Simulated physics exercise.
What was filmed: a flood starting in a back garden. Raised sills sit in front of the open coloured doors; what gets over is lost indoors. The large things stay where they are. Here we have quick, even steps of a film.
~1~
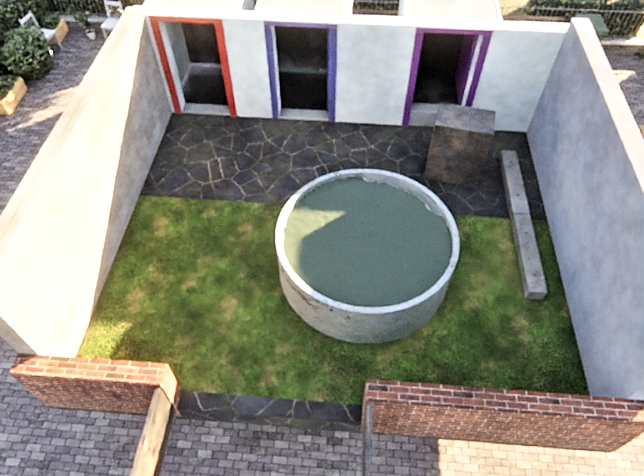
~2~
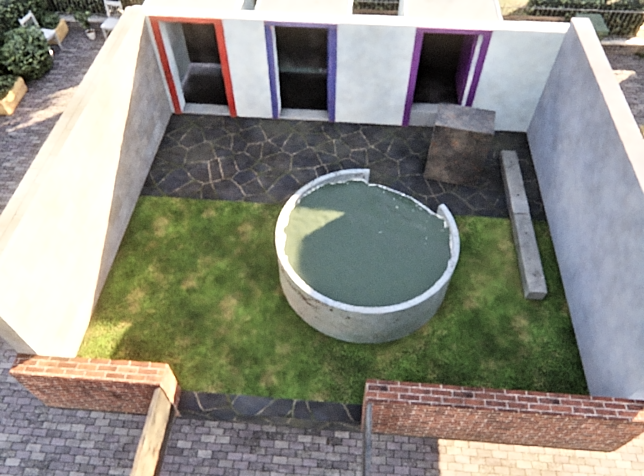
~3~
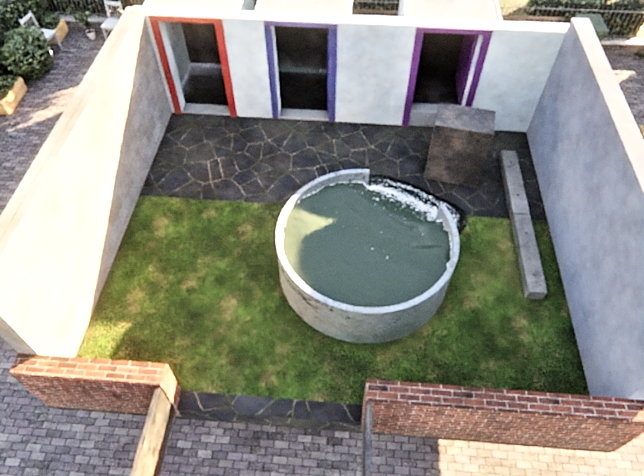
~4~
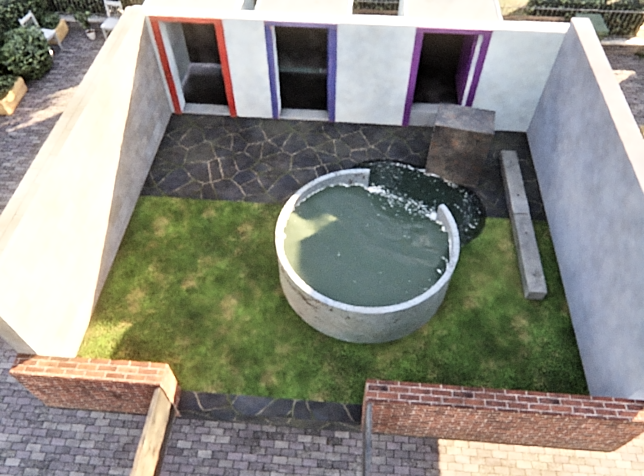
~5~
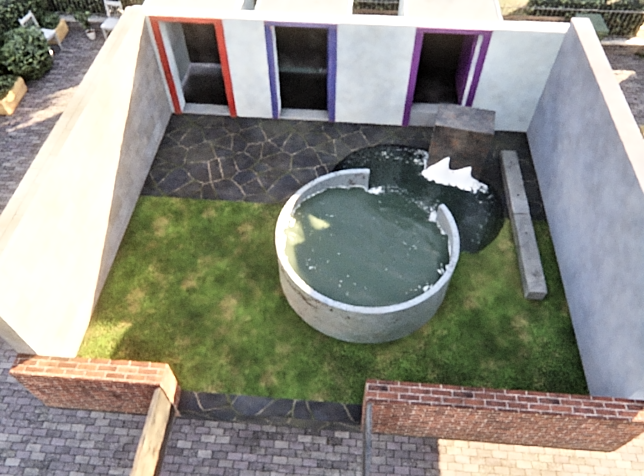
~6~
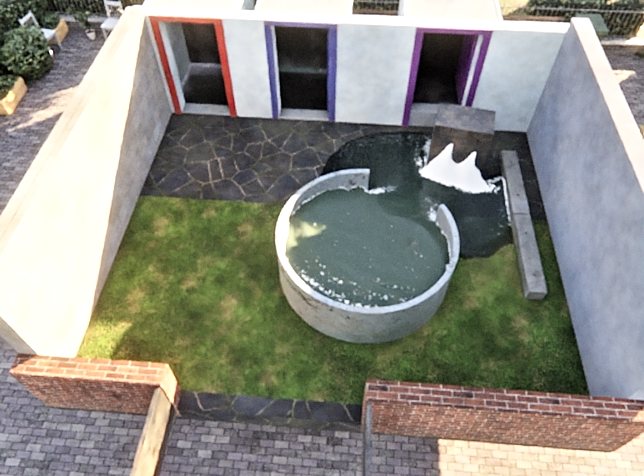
Water pours through a gap in the round pool's far side and spreads across dark paving.
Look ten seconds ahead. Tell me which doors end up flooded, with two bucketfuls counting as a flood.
As I see it, the blue door will go over two buckets; the purple door will keep to two buckets; the red door will go over two buckets.
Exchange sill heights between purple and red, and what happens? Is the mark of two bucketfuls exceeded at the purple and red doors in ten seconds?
As for the doors, the purple overshoots and the red comes in short.
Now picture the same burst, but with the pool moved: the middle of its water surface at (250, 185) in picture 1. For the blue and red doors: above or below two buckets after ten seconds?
The blue door tops the limit and the red door misses the limit.
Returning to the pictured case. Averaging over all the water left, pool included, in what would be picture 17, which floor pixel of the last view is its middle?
Point: (401, 220).
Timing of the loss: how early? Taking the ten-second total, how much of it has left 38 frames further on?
20 per cent.
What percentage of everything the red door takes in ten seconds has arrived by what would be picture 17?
It would be roughly 0 percent of the ten-second total.
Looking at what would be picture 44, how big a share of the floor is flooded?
Estimated share: About 85 %.
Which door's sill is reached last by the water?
I'd go with the one in red.
A moment on, water covers 25 % of the floor; the blue door not reached, the purple door under two buckets in, the red door not reached.
Next, water covers 40 % of the floor; the blue door under two buckets in, the purple door under two buckets in, the red door not reached.
Then, water covers 65 % of the floor; the blue door under two buckets in, the purple door under two buckets in, the red door wet at the sill, nothing in.
Later, water covers 85 % of the floor; the blue door over two buckets in, the purple door under two buckets in, the red door over two buckets in.
In the end, water covers 95 % of the floor; the blue door over two buckets in, the purple door under two buckets in, the red door over two buckets in.
